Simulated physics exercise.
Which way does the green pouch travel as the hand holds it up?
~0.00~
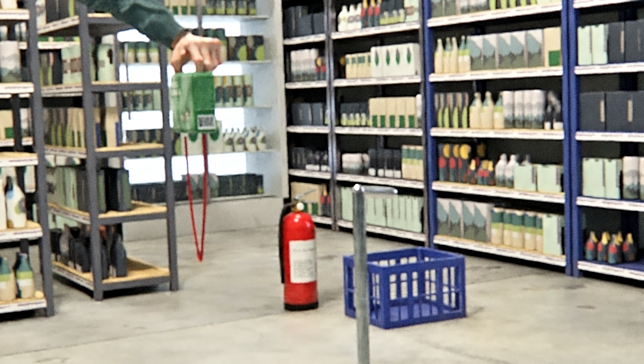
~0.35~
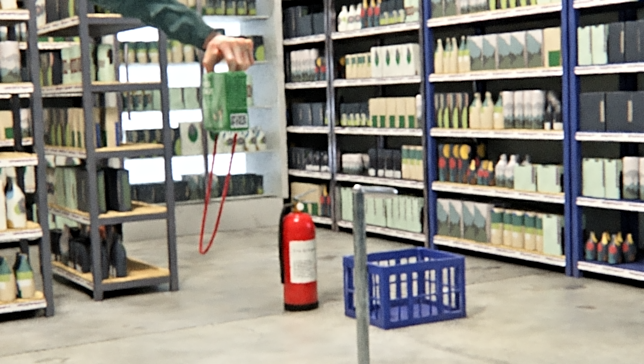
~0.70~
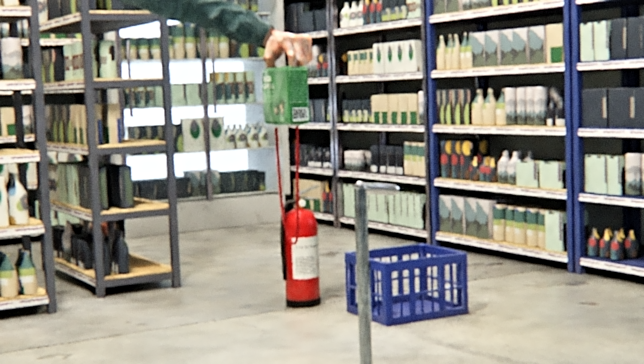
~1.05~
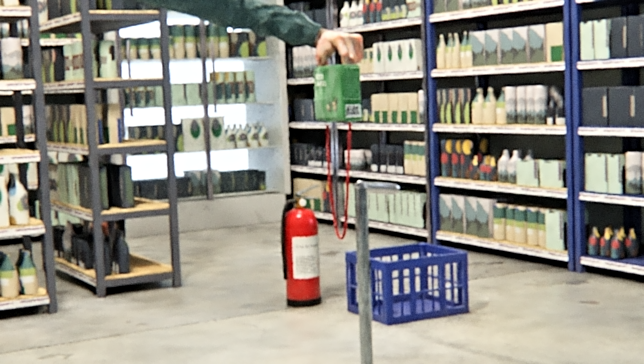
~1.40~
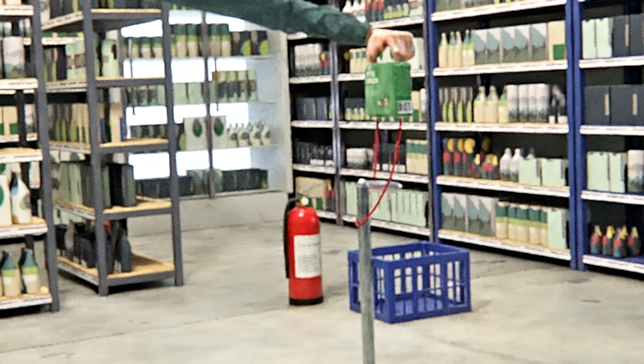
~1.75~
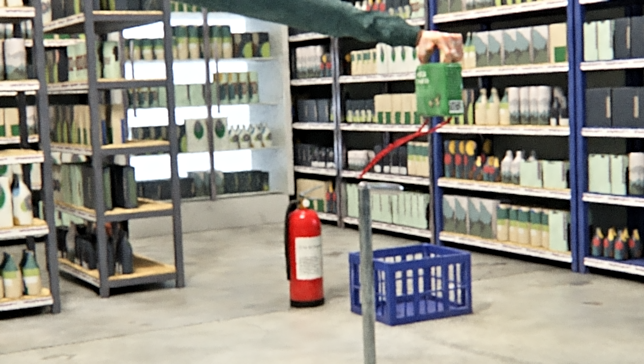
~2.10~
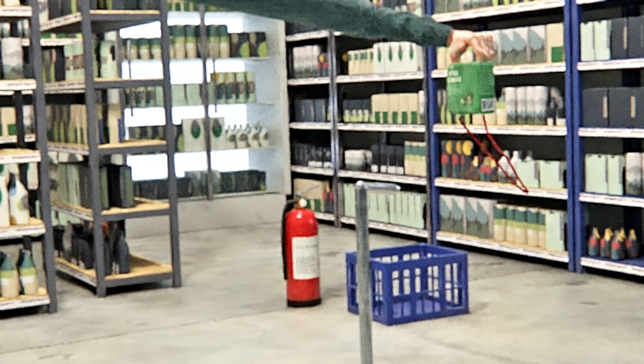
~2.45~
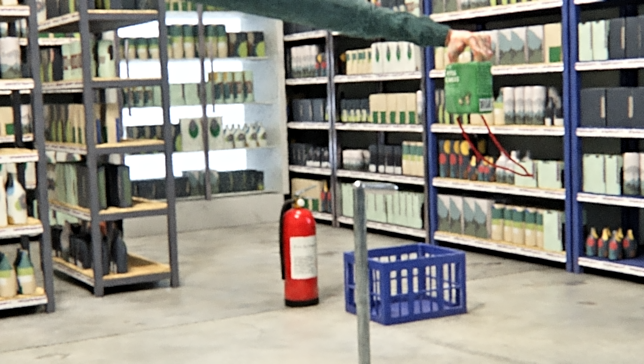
The green pouch moves to the right, going past the short post.
